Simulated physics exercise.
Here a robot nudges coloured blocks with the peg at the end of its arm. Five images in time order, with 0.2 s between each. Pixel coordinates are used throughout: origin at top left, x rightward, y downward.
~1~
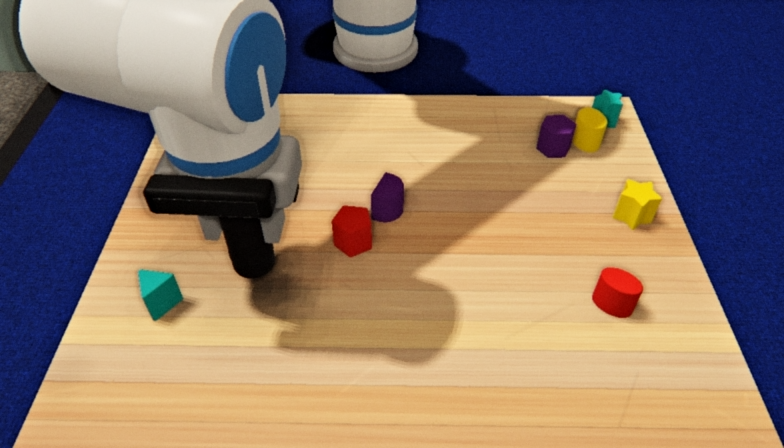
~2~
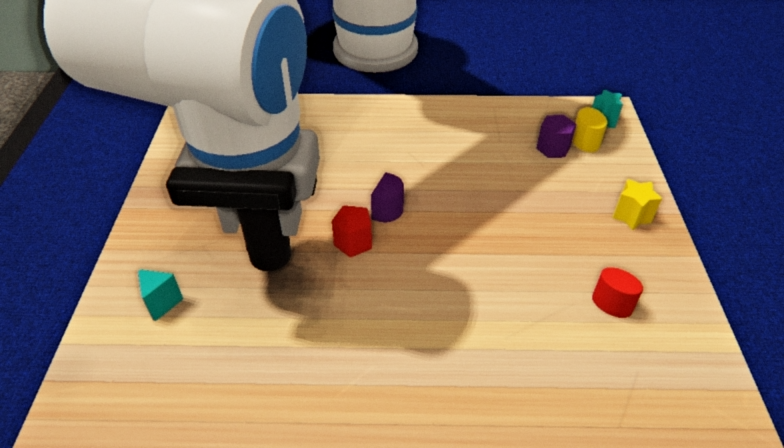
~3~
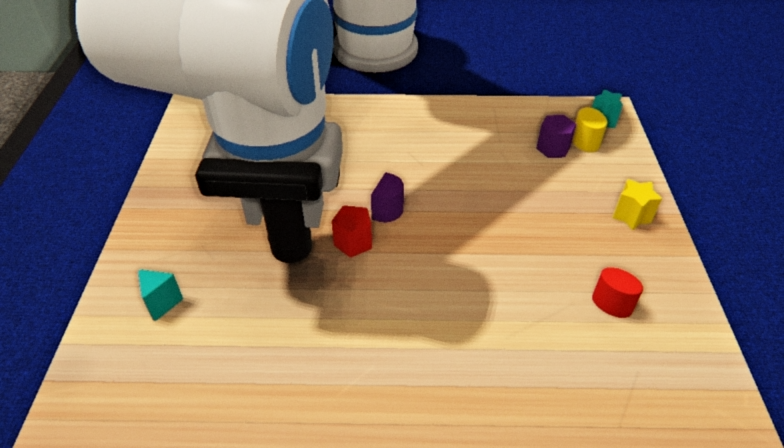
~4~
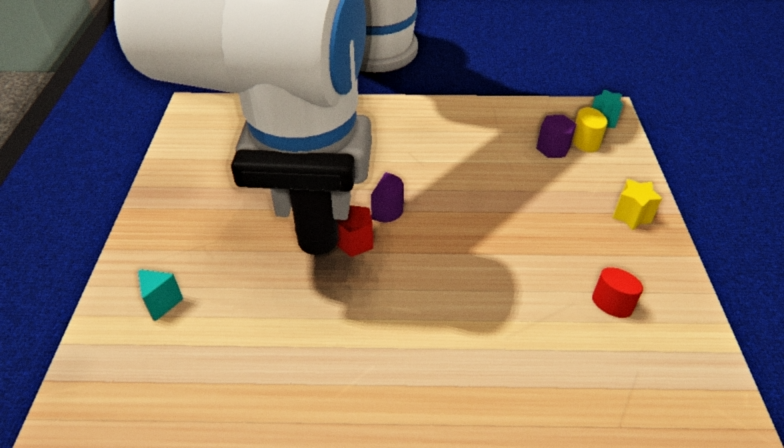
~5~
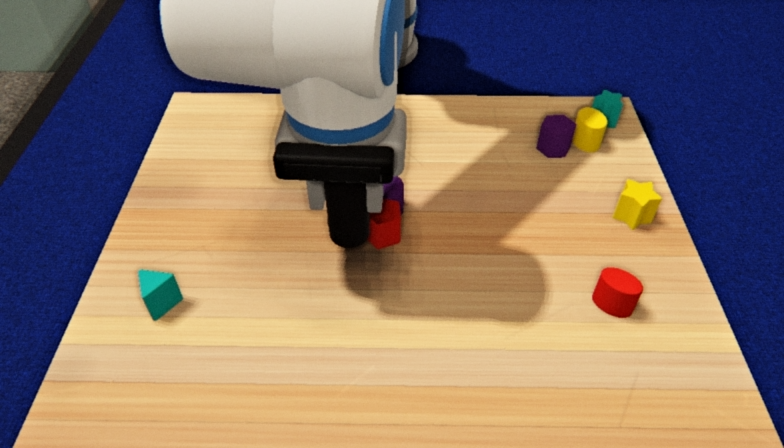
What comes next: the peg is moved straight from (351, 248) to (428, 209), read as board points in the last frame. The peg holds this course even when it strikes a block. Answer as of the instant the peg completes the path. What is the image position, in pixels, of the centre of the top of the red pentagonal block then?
Just about (465, 181).
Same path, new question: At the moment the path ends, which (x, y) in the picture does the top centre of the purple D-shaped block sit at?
The top centre is at (414, 165).
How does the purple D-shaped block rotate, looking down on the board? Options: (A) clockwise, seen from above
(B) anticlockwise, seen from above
That would be B.
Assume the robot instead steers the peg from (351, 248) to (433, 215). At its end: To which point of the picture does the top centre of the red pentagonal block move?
About (468, 183).
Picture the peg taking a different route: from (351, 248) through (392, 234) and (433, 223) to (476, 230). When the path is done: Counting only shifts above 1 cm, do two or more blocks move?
I expect so.
On the path given first. Halfway along, peg (390, 213); red pentagonal block (425, 195), turned 25° clockwise; purple D-shaped block (403, 174), turned 45° anticlockwise.
At the end, peg (428, 195); red pentagonal block (465, 181), turned 45° clockwise; purple D-shaped block (414, 165), turned 120° anticlockwise.
